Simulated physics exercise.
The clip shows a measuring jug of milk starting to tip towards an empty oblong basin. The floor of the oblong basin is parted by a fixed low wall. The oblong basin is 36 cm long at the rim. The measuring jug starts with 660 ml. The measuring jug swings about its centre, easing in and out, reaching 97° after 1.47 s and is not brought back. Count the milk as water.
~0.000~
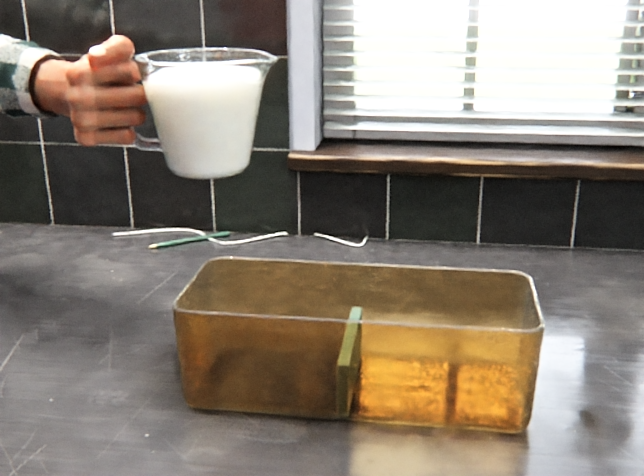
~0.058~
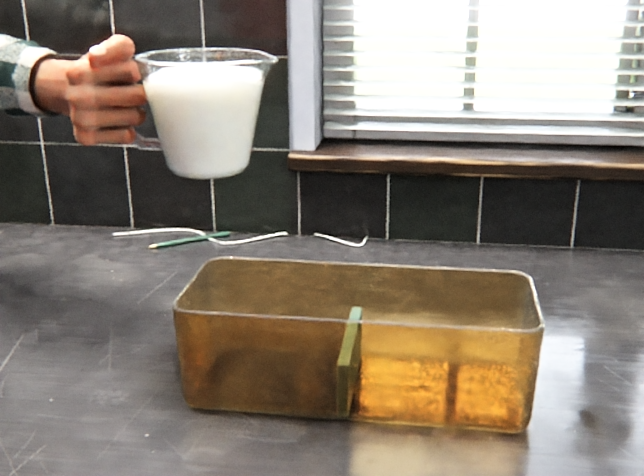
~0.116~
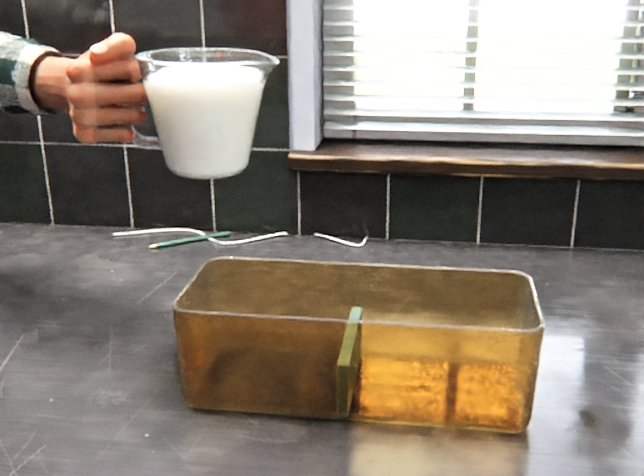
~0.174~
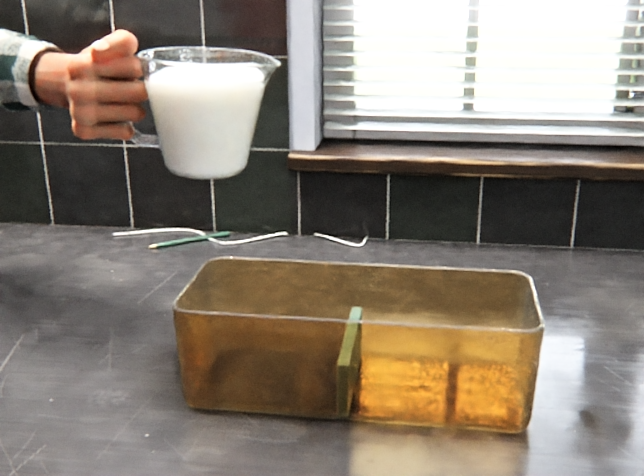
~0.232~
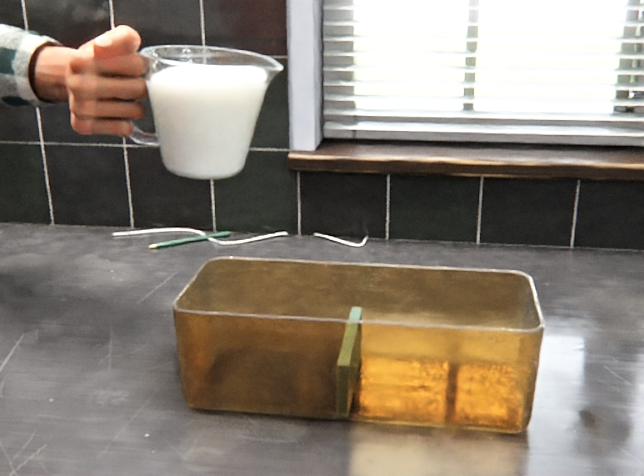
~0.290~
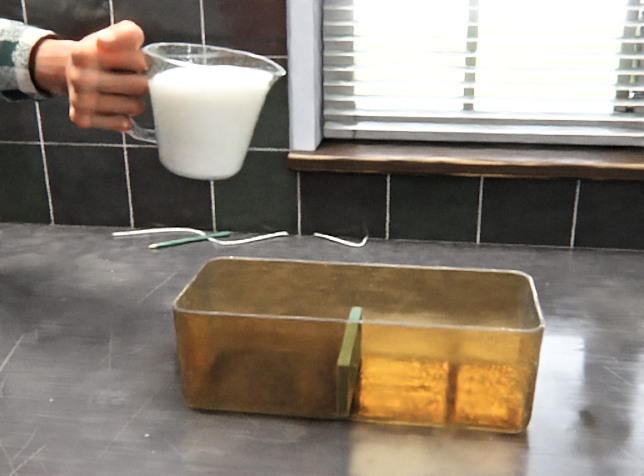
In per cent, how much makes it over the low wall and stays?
Roughly 66 per cent is past the wall.
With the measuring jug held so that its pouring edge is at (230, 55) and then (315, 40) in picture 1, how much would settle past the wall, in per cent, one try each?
First 0, then 95 per cent.
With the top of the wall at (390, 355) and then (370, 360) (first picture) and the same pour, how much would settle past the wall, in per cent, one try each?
First 10, then 40 per cent.
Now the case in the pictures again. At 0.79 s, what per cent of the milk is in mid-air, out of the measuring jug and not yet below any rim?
Near 18 in a hundred.
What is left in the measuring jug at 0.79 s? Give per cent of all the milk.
Near 76 in a hundred.
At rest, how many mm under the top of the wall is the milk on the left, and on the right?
Some 50 mm on the left and 42 mm on the right.
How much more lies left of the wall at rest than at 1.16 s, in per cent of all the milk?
About 26 per cent.
After 0.79 s the tilt is 55° and 76 per cent is still to pour, 1 is left of the wall and 4 right of it.
After 1.16 s the tilt is 87° and 23 per cent is still to pour, 6 is left of the wall and 50 right of it.
After 1.55 s the tilt is 97° and 1 per cent is still to pour, 31 is left of the wall and 65 right of it.
After 1.97 s the tilt is 97° and 0 per cent is still to pour, 33 is left of the wall and 65 right of it.
In the end 33 per cent lies left of the wall, 66 right of it and 2 outside.
